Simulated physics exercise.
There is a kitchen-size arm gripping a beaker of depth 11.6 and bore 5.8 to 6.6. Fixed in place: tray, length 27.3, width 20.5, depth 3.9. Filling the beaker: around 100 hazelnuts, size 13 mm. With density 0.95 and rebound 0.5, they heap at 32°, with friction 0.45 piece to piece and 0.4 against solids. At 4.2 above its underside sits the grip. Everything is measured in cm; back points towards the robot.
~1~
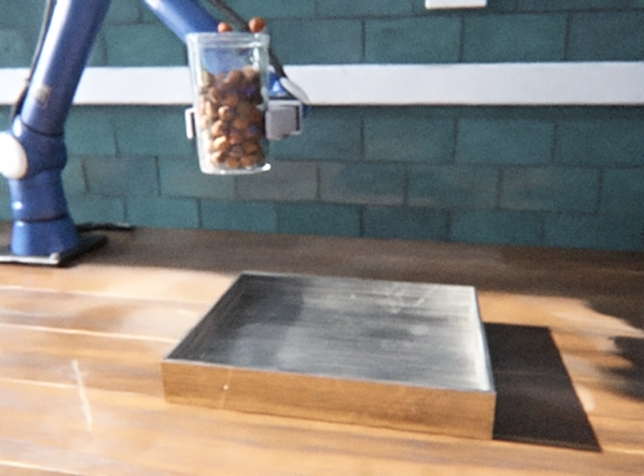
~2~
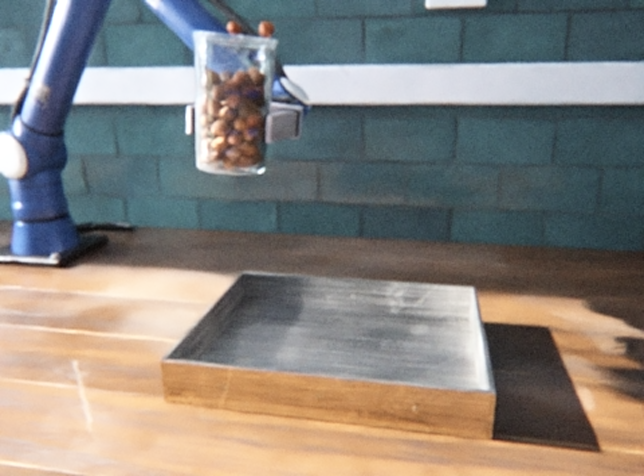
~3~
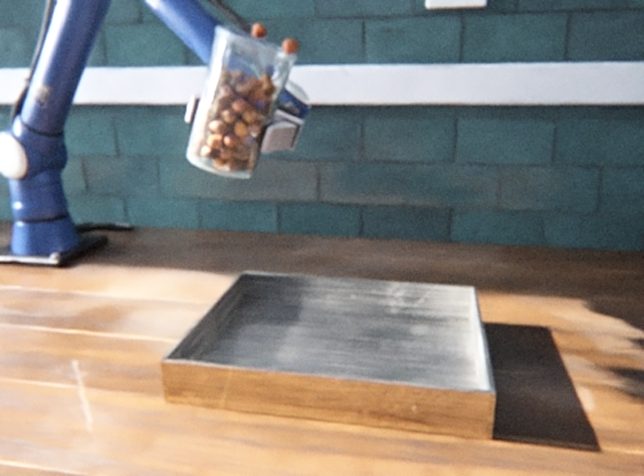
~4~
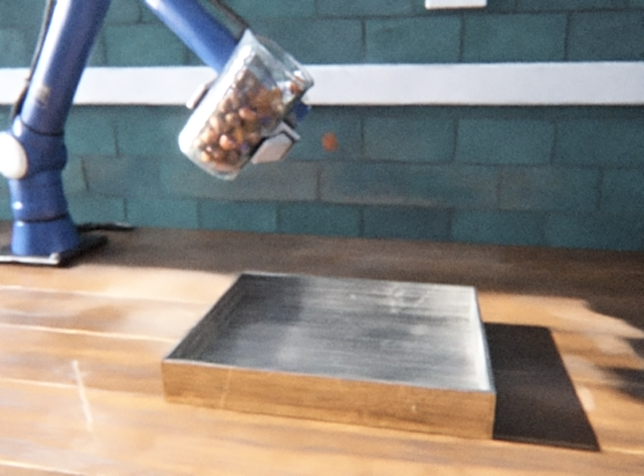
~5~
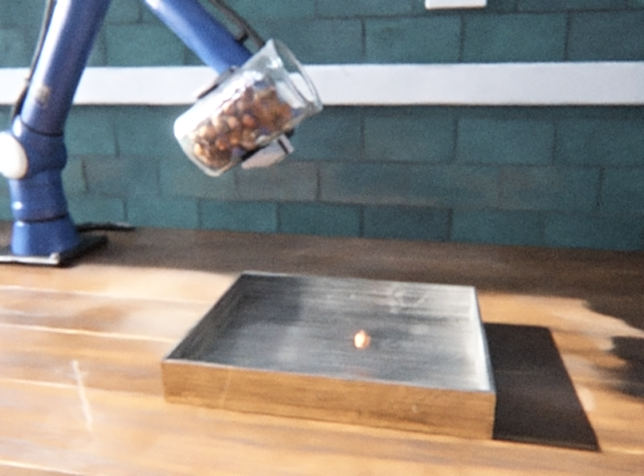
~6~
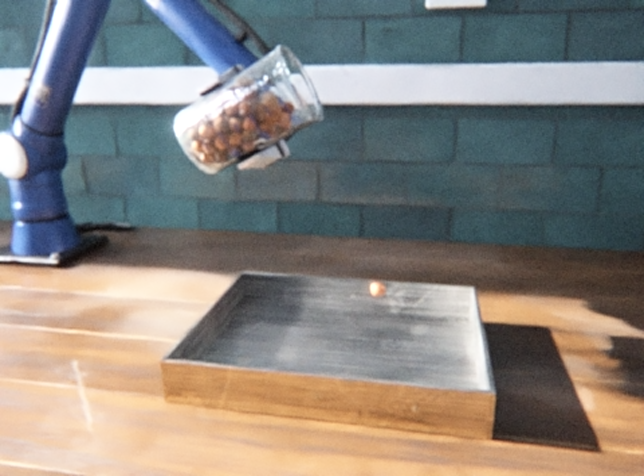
On a wooden counter, a blue robot arm tilts a jar, dropping one hazelnut into a tray.
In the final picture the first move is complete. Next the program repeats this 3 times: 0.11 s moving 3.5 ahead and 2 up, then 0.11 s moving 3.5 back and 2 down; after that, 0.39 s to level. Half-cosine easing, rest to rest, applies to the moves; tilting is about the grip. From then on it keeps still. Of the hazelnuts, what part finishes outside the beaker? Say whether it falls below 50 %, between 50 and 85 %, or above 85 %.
It falls below 50 %.
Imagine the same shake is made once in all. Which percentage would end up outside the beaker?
Then roughly 20 percent.
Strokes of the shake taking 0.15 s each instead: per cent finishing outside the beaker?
Roughly 10 percent then.
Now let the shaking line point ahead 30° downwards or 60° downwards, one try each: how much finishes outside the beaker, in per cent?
5 and 0 %.
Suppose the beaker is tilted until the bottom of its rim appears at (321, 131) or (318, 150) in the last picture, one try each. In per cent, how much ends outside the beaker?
The first try gives around 55 percent and the second around 75 percent.
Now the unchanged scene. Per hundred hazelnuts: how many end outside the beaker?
Estimate: About 35 %.
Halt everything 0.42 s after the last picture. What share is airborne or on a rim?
Roughly 6 per cent.
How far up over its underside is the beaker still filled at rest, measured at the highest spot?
Around 7.0 cm above the underside.
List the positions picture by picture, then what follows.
Beaker middle at (232, 106), level; upper third of the load around (232, 87), from x 205 to 260, top at y 25; 103 in the beaker, in the first picture.
Beaker middle at (233, 106), tilted 6° forward; upper third of the load around (235, 87), from x 205 to 265, top at y 30, in the second picture.
Beaker middle at (238, 107), tilted 21° forward; upper third of the load around (239, 90), from x 200 to 290, top at y 30, in the third picture.
Beaker middle at (243, 110), tilted 41° forward; upper third of the load around (243, 97), from x 195 to 330, top at y 75; 102 in the beaker, 1 in flight or on a rim, in the fourth picture.
Beaker middle at (246, 114), tilted 56° forward; upper third of the load around (249, 102), from x 190 to 365, top at y 80; 102 in the beaker, 1 in the tray, in the fifth picture.
Beaker middle at (247, 115), tilted 62° forward; upper third of the load around (248, 105), from x 190 to 380, top at y 85; 102 in the beaker, 1 in the tray, in the sixth picture.
Then, 0.42 s later, tilted 62° forward, highest piece 27 above the table; 81 in the beaker, 16 in the tray, 6 in flight or on a rim.
Then, 0.84 s later, tilted 35° forward, highest piece 27 above the table; 68 in the beaker, 33 in the tray, 2 in flight or on a rim.
Then, 1.25 s later, level, highest piece 26 above the table; 68 in the beaker, 34 in the tray, 1 on the table or floor.
Then, 2.30 s later, level, highest piece 26 above the table; 68 in the beaker, 34 in the tray, 1 on the table or floor.
At rest, 68 in the beaker, 34 in the tray, 1 on the table or floor. That is 34 % outside the beaker.
